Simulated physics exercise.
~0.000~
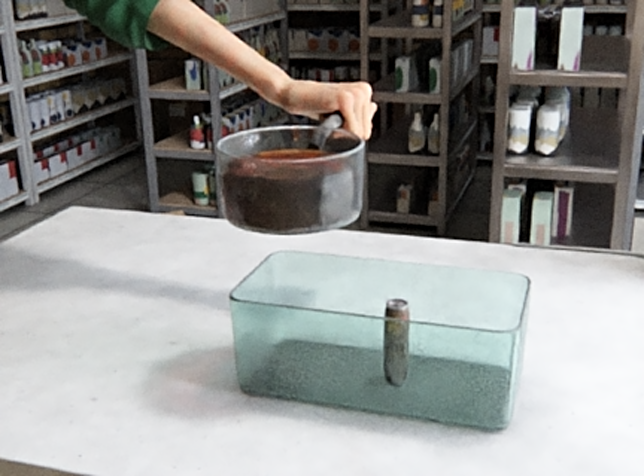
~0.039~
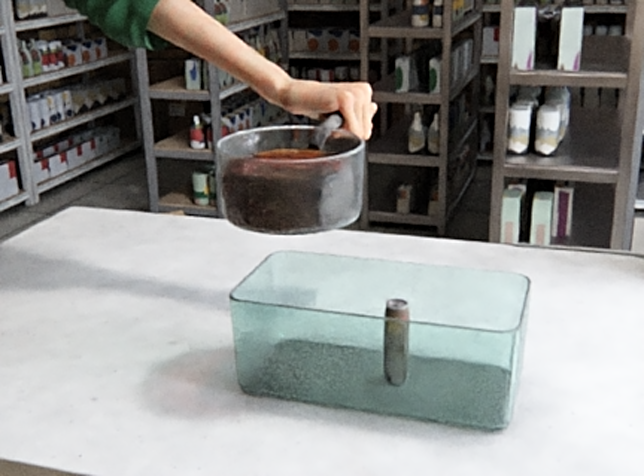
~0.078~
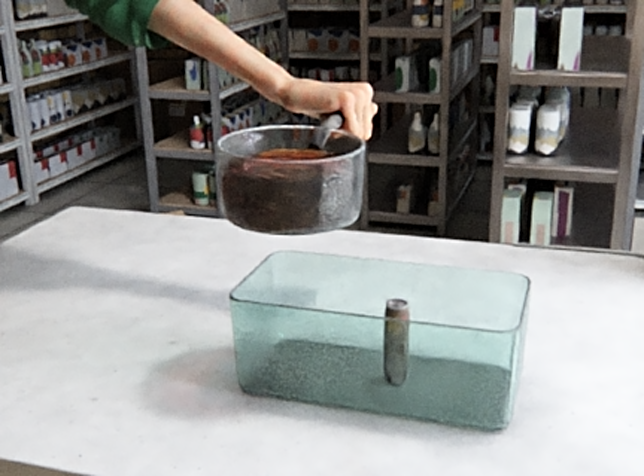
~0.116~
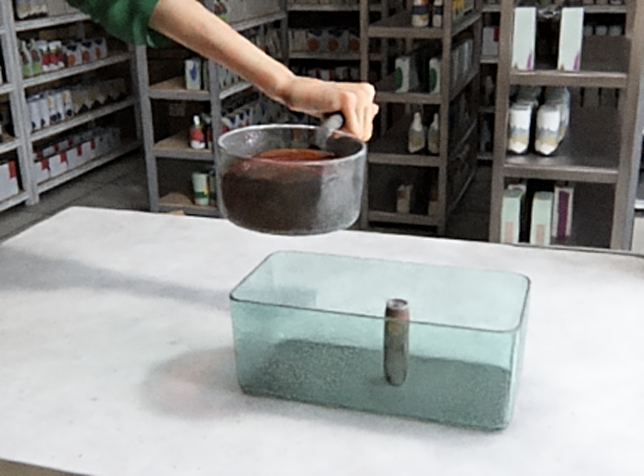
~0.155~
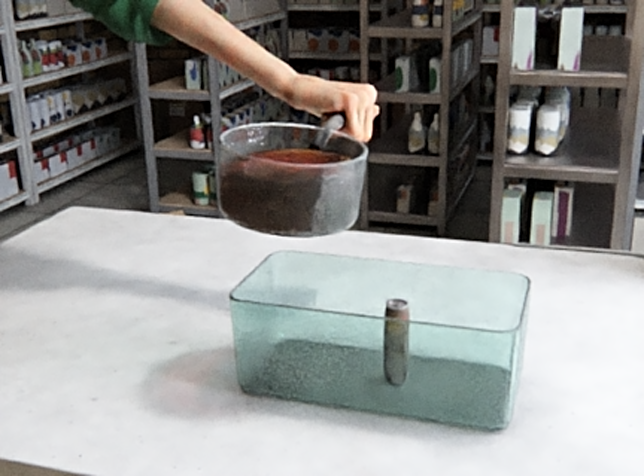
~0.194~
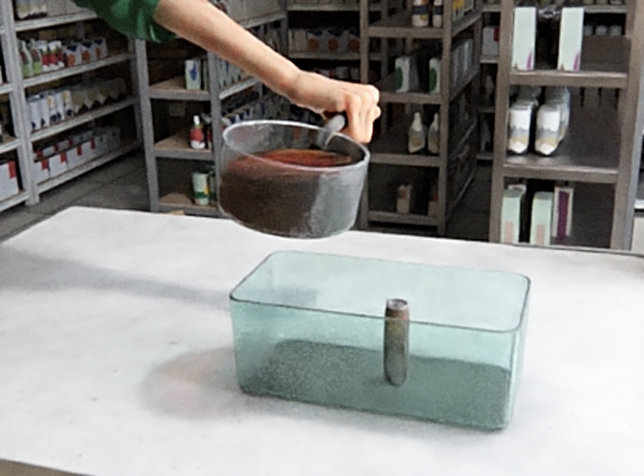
A hand slowly tilts a small pot of tea slightly rightward above a long basin.
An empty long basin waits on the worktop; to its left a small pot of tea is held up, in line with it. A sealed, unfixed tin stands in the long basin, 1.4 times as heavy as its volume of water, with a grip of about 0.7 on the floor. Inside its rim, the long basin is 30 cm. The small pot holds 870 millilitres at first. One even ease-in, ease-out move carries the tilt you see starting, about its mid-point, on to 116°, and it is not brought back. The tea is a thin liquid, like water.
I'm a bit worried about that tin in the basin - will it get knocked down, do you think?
It does not tip.
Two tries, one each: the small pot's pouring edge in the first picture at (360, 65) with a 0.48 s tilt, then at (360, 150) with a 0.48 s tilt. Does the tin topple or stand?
First it topples; then it goes over.
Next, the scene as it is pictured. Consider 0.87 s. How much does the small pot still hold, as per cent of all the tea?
7 %.
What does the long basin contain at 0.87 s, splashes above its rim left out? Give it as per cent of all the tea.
Roughly 86 %.
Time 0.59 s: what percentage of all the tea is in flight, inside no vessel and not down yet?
I'd say close to 32 per cent.
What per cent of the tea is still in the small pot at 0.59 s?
58 %.
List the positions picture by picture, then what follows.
In the first frame, it leans 0°; its right rim is at (360, 149); the tea meets the walls at (229, 161) and (359, 169); the long basin's rim runs from (252, 274) to (526, 304); the tin's top is at (397, 307).
In the second frame, it leans 0°; its right rim is at (360, 149); the tea meets the walls at (229, 161) and (359, 169).
In the third frame, it leans 2°; its right rim is at (361, 151); the tea meets the walls at (230, 160) and (359, 170).
In the fourth frame, it leans 4°; its right rim is at (362, 154); the tea meets the walls at (230, 160) and (359, 171).
In the fifth frame, it leans 7°; its right rim is at (363, 158); the tea meets the walls at (230, 160) and (361, 172).
In the sixth frame, it leans 10°; its right rim is at (365, 163); the tea meets the walls at (231, 161) and (361, 172).
Then, 0.59 s in, the tilt is 73° and 57 per cent is still to pour; the tin stands where it began.
Then, 0.87 s in, the tilt is 111° and 7 per cent is still to pour; the tin stands where it began.
Then, 1.17 s in, the tilt is 116° and 0 per cent is still to pour; the tin stands where it began.
Then, 1.50 s in, the tilt is 116° and 0 per cent is still to pour; the tin stands where it began.
Finally, the tin stands where it began.
